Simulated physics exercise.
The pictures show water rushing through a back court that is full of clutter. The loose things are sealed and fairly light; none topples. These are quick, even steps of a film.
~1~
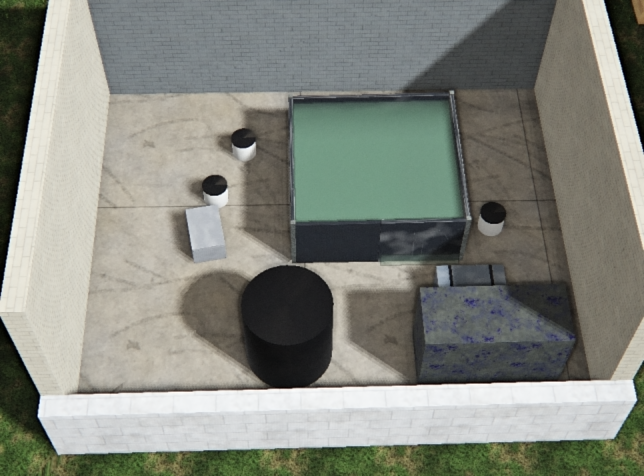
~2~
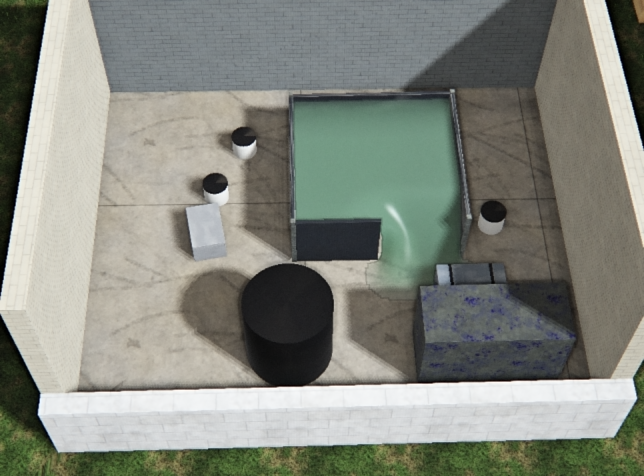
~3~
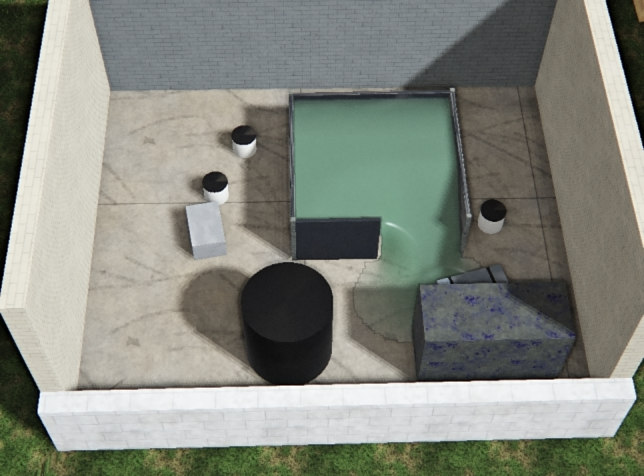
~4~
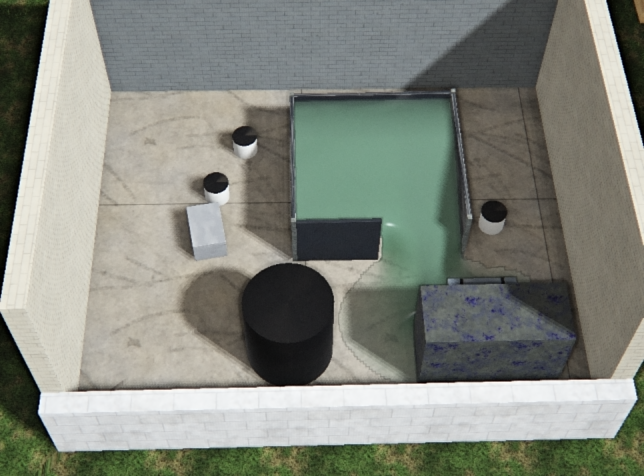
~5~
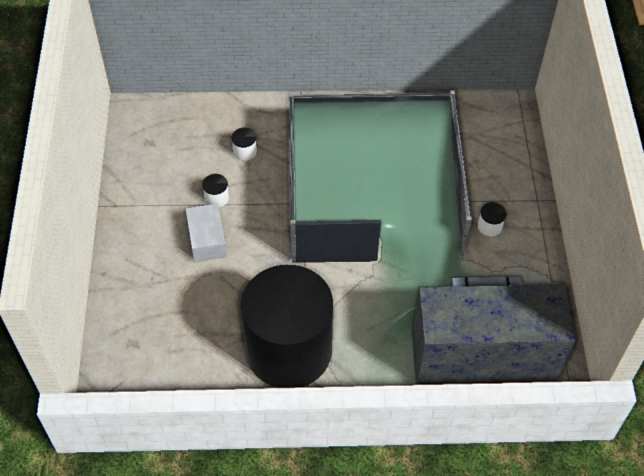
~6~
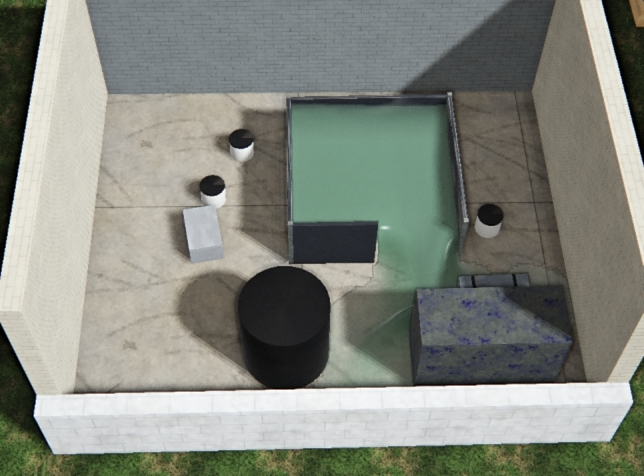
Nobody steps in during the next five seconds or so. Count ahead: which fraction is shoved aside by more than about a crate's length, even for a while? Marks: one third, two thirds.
That comes to between one and two thirds.
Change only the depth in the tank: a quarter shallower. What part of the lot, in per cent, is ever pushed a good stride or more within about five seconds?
Near 40 in a hundred.
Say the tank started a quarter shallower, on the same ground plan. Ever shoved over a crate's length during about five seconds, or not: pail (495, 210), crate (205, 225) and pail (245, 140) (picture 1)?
In that order: Moved that far, not that far, never so far.
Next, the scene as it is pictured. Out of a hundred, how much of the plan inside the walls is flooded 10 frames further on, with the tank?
Some 55 per cent.
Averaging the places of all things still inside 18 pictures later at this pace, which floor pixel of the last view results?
Close to (322, 172).
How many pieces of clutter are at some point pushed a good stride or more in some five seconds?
The number is 2.
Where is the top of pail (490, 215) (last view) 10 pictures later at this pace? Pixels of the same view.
At about (467, 185).
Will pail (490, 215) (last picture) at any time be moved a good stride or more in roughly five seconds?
Answer: Moved that far.
A moment on, 1 of 5 are well off their spots; 0 afloat.
Next, 2 of 5 are well off their spots; 0 afloat.
Later, 2 of 5 are well off their spots; 2 afloat.
In the end, 2 of 5 are well off their spots, and 2 have been at some point; 1 afloat.
